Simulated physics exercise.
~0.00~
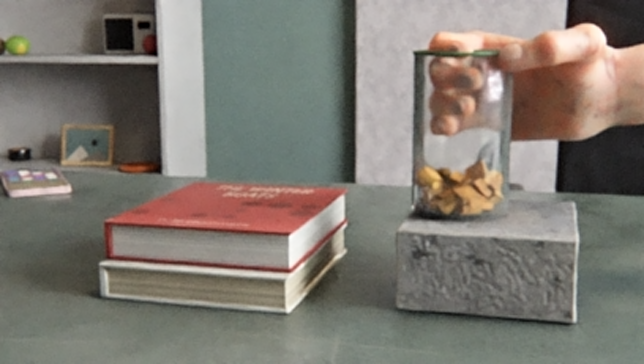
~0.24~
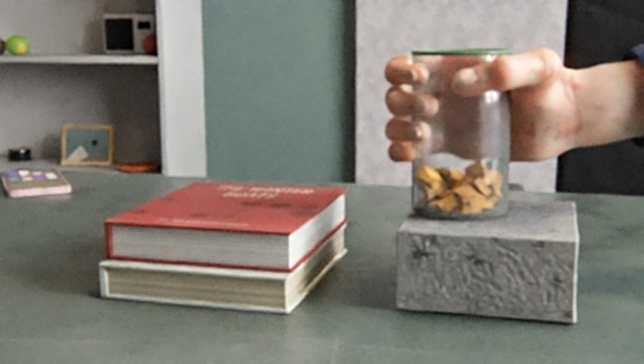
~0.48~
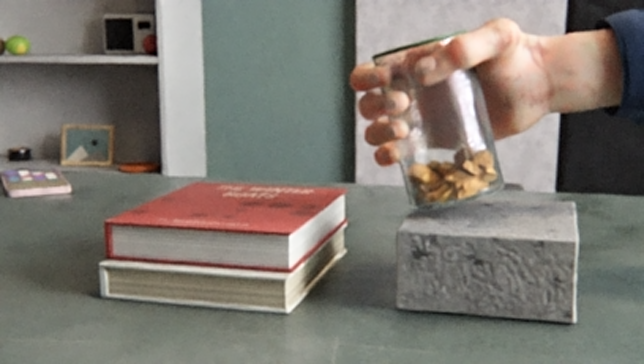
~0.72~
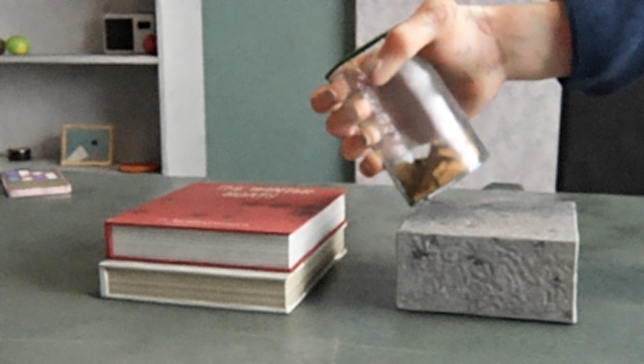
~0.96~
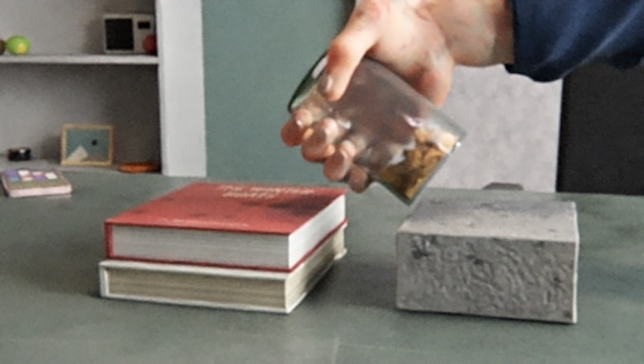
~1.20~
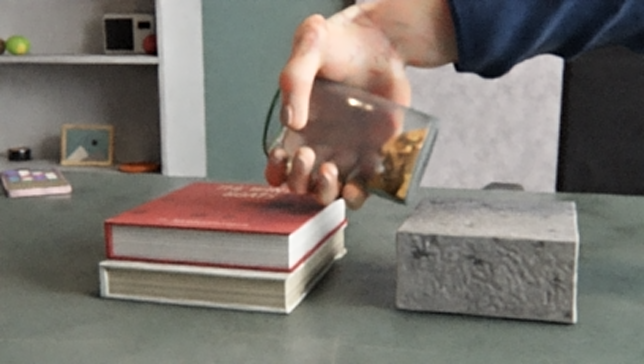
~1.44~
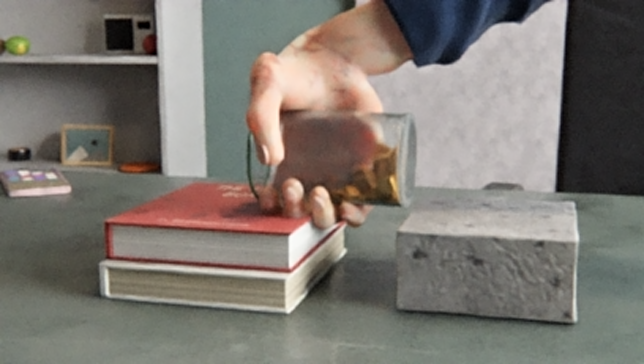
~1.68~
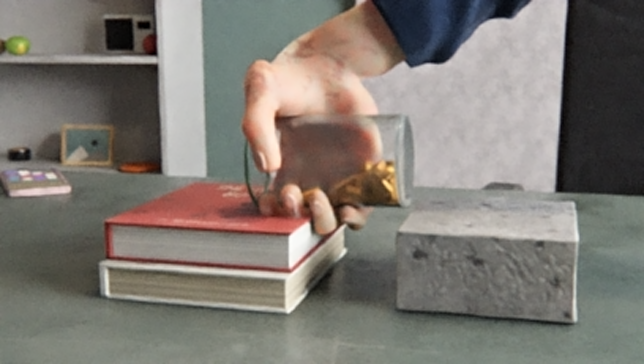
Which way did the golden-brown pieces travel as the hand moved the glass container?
They travelled to the left, carried along inside the container from the gray block toward the books.
